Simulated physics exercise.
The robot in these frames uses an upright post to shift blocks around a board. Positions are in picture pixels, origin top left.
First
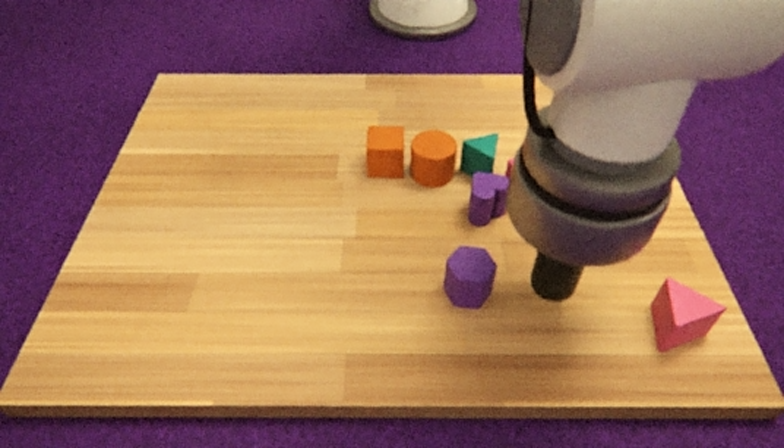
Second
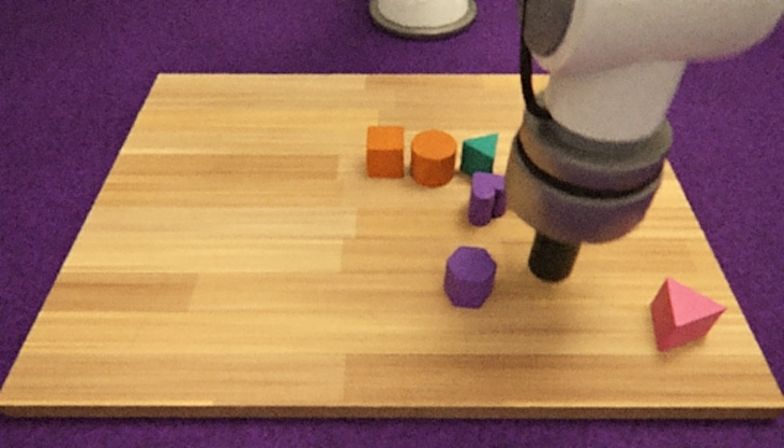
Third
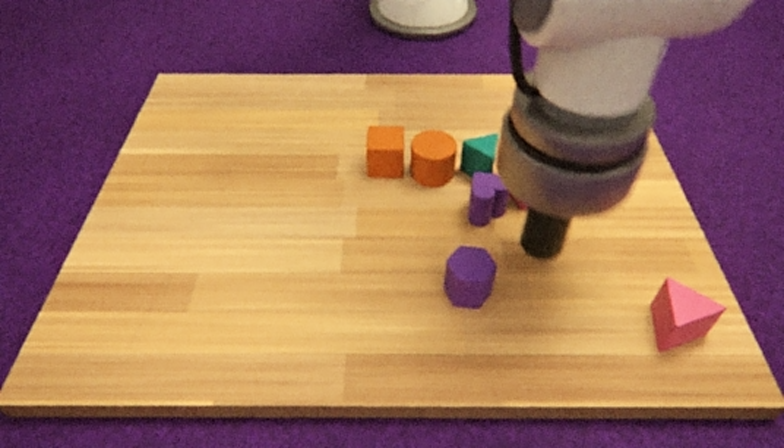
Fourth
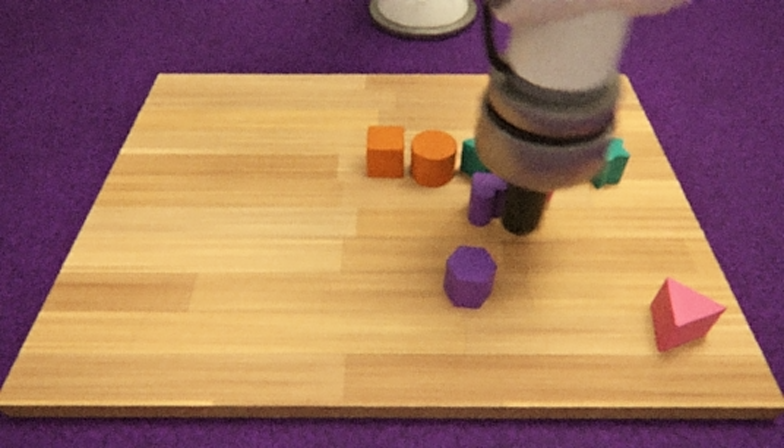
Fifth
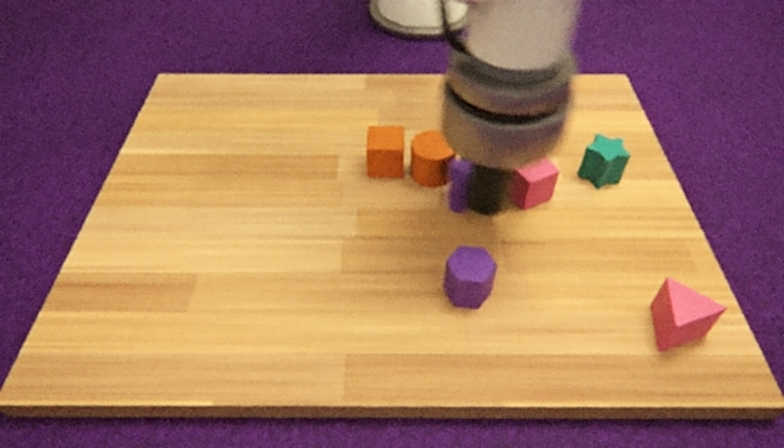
Robot arm with a dark post moving up and left across a wooden board, nudging a purple heart-shaped block left among colourful blocks.
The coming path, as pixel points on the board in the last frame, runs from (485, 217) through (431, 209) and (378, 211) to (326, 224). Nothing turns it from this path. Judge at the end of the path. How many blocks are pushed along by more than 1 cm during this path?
Expect two.
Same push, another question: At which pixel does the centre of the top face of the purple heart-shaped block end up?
The point I'd pick in the picture is (443, 159).
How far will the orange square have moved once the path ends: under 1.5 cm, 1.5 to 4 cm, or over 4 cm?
The move is short, under 1.5 cm.
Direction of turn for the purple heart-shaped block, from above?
The block turns clockwise.
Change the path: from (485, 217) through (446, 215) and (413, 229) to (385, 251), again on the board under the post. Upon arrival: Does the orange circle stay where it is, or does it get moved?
It travels a centimetre or more.
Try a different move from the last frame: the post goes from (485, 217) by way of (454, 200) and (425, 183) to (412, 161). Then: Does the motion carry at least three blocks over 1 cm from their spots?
It seems so.
What follows on the original path. One third of the way, post (432, 195); orange circle (427, 135); purple heart-shaped block (443, 159), turned 50° clockwise.
Two thirds of the way, post (377, 198); orange circle (427, 135); purple heart-shaped block (443, 159), turned 50° clockwise.
At the end, post (324, 210); orange square in place; orange circle (427, 135); purple heart-shaped block (443, 159), turned 50° clockwise; pink square in place.
